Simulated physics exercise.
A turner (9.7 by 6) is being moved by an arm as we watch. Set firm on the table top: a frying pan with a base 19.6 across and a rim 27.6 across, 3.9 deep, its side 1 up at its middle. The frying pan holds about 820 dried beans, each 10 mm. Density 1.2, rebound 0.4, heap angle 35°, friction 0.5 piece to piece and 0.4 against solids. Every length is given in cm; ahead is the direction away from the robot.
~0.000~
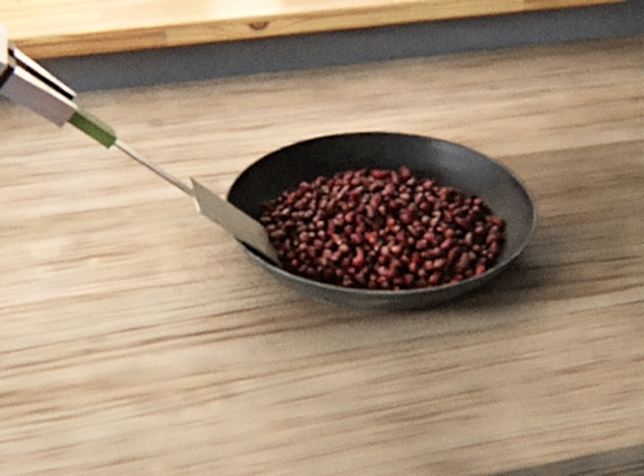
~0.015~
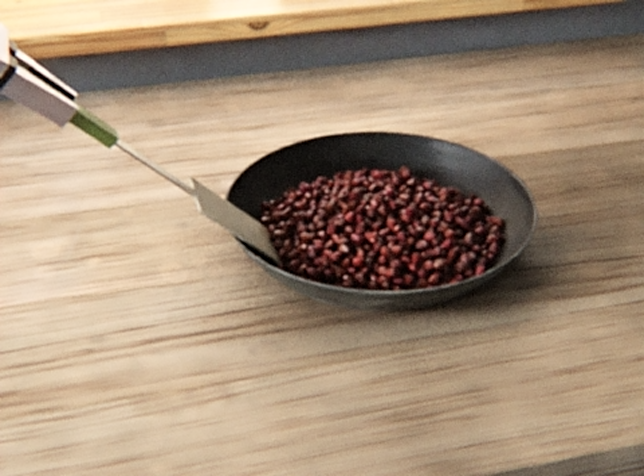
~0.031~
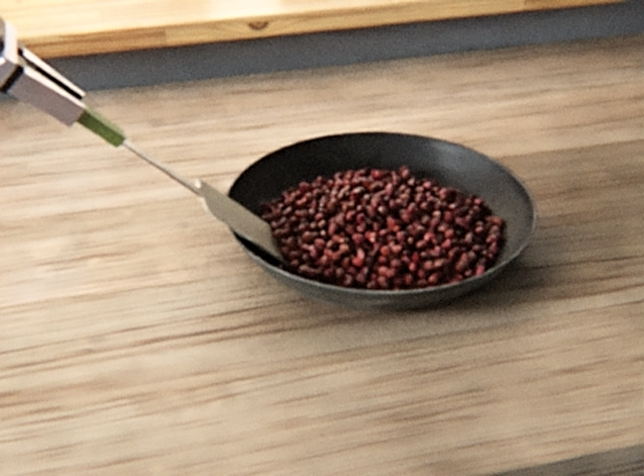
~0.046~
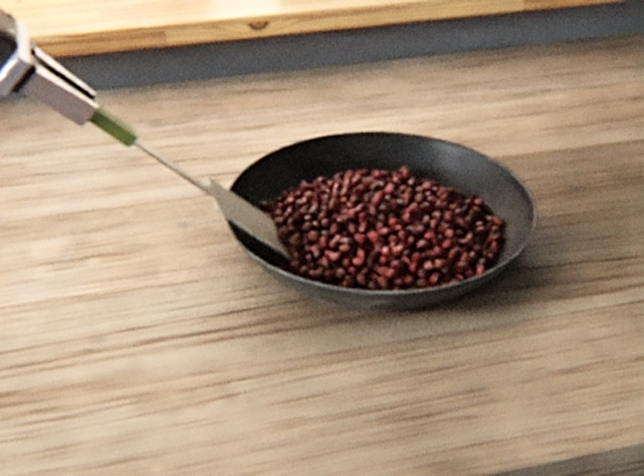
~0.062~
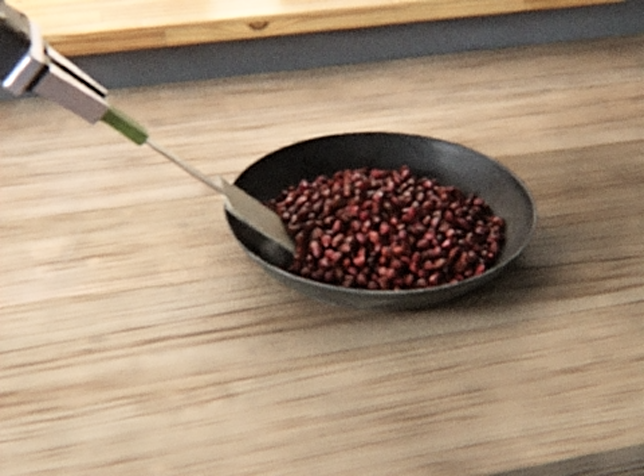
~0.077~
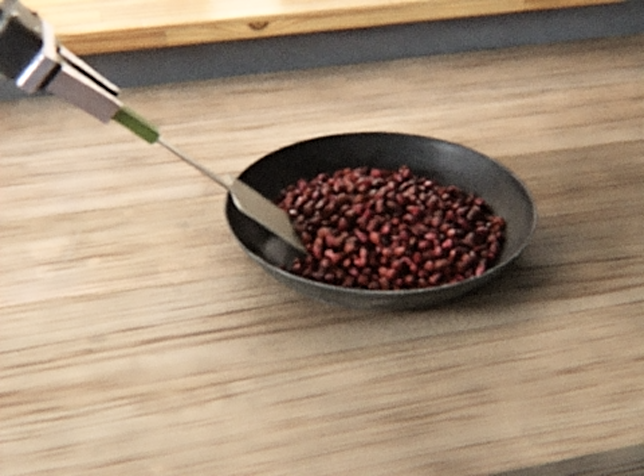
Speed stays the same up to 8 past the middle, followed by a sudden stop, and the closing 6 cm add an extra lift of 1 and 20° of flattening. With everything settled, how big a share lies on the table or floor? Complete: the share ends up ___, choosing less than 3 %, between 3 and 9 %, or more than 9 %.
The share ends up less than 3 %.
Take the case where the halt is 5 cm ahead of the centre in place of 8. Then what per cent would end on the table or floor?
My guess would be around 0 per cent.
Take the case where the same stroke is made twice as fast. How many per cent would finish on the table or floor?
I'd say close to 5 per cent.
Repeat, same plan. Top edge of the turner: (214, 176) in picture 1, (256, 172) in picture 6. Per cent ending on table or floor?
Around 0 per cent finishes on the table or floor.
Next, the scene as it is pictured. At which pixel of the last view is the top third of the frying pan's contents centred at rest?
The centre sits at about (472, 199).
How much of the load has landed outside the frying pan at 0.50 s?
I'd say close to 0 in a hundred.
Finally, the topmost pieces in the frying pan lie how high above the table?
Roughly 5.5 cm.
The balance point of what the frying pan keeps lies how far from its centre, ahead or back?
I'd put it at roughly 3.5 cm toward the front.
After 0.16 s, sloping 44°, highest piece 4 above the table; 825 in the frying pan.
After 0.25 s, sloping 37°, highest piece 5 above the table; 825 in the frying pan.
After 0.50 s, sloping 24°, highest piece 5 above the table; 818 in the frying pan, 7 on the table or floor.
After 1.54 s, sloping 24°, highest piece 5 above the table; 818 in the frying pan, 7 on the table or floor.
In the end, 818 in the frying pan, 7 on the table or floor. That is 1 % on the table or floor.
